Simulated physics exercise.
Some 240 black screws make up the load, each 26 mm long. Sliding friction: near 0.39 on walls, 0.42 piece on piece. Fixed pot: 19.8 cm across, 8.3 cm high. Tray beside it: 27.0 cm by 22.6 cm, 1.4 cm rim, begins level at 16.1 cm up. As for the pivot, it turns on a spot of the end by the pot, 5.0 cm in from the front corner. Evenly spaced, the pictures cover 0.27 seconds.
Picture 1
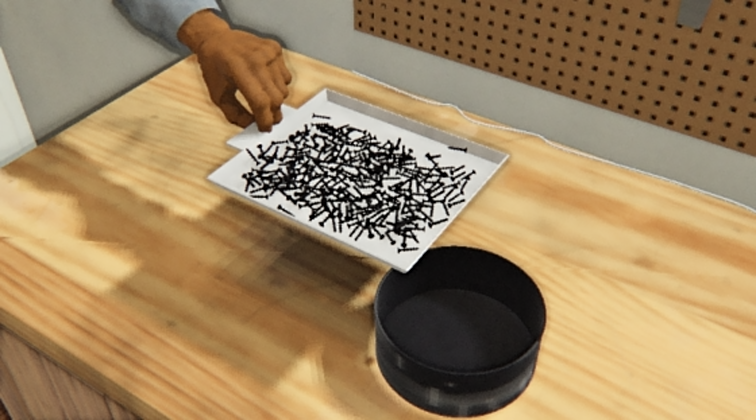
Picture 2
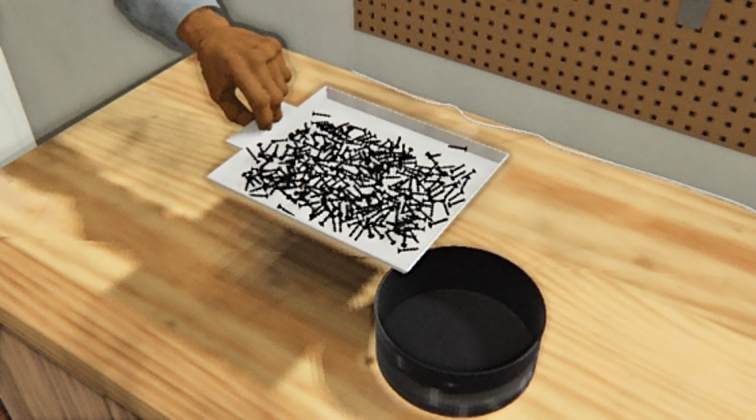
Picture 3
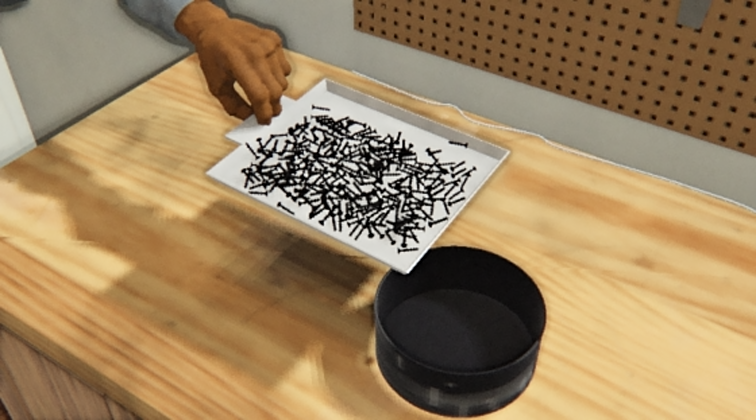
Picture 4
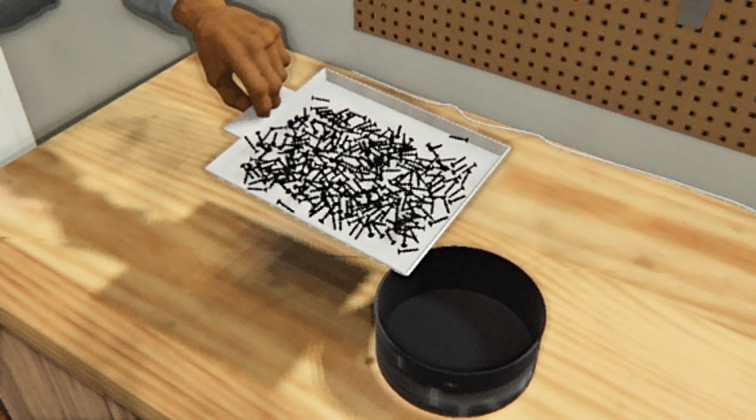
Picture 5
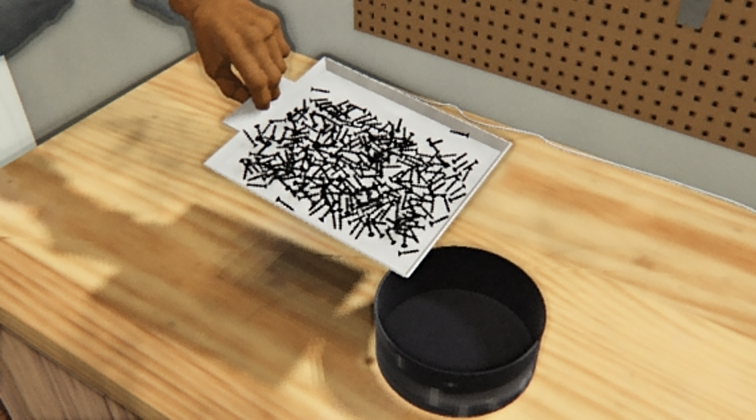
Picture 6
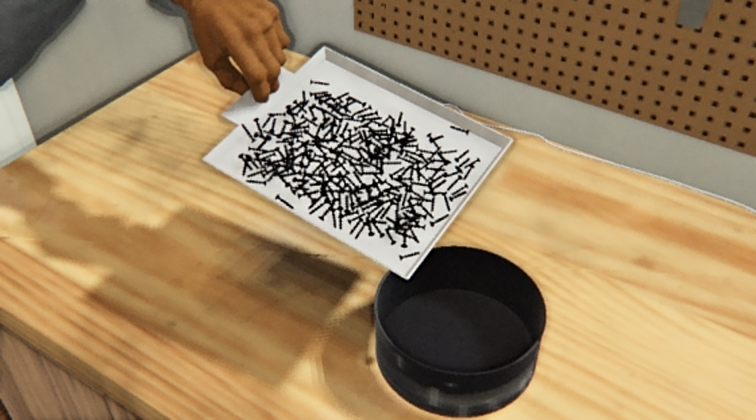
White tray of small black screws tilting gradually as a hand raises its far end beside a round black pot on a wooden workbench.
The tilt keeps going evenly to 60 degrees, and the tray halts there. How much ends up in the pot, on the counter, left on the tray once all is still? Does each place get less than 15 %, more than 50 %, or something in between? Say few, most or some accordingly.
Pot: Most. Counter: Some. Left on the tray: Few.
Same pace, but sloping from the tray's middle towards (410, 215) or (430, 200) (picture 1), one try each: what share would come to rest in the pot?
About 85 per cent on the first try and 65 per cent on the second.
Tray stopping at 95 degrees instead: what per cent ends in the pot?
The pot would get around 65 per cent.
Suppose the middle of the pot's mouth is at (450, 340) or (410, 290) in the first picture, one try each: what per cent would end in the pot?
About 85 and 90 per cent.
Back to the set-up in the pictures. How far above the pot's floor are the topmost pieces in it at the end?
About 3.0 centimetres.
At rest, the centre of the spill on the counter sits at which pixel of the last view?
Look close to (362, 402) in the last picture.
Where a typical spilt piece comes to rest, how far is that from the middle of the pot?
I'd say around 14 centimetres.
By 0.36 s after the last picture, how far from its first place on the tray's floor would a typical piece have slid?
4 cm.
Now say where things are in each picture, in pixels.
In the first frame, tray tilt 0 degrees, front corners at (216, 176) and (405, 263); middle of the pieces at (361, 181); pot at (460, 305).
In the second frame, tray tilt 1 degrees, front corners at (216, 175) and (405, 263); middle of the pieces at (361, 180).
In the third frame, tray tilt 3 degrees, front corners at (215, 172) and (405, 265); middle of the pieces at (361, 177).
In the fourth frame, tray tilt 6 degrees, front corners at (214, 167) and (405, 266), lowest corner right front; middle of the pieces at (361, 173).
In the fifth frame, tray tilt 10 degrees, front corners at (213, 162) and (405, 268), lowest corner right front; middle of the pieces at (361, 169).
In the sixth frame, tray tilt 13 degrees, front corners at (212, 158) and (405, 270), lowest corner right front; middle of the pieces at (361, 165); pot at (460, 305).
Then, 0.36 s after the last picture, tilt 36 degrees; the tray holds 100 %, the pot 0 %.
Then, 0.61 s after the last picture, tilt 51 degrees; the tray holds 85 %, the pot 0 %.
Then, 0.96 s after the last picture, tilt 60 degrees; the tray holds 10 %, the pot 45 %.
In the end, pot 60 %, counter 40 %, tray 0 %.
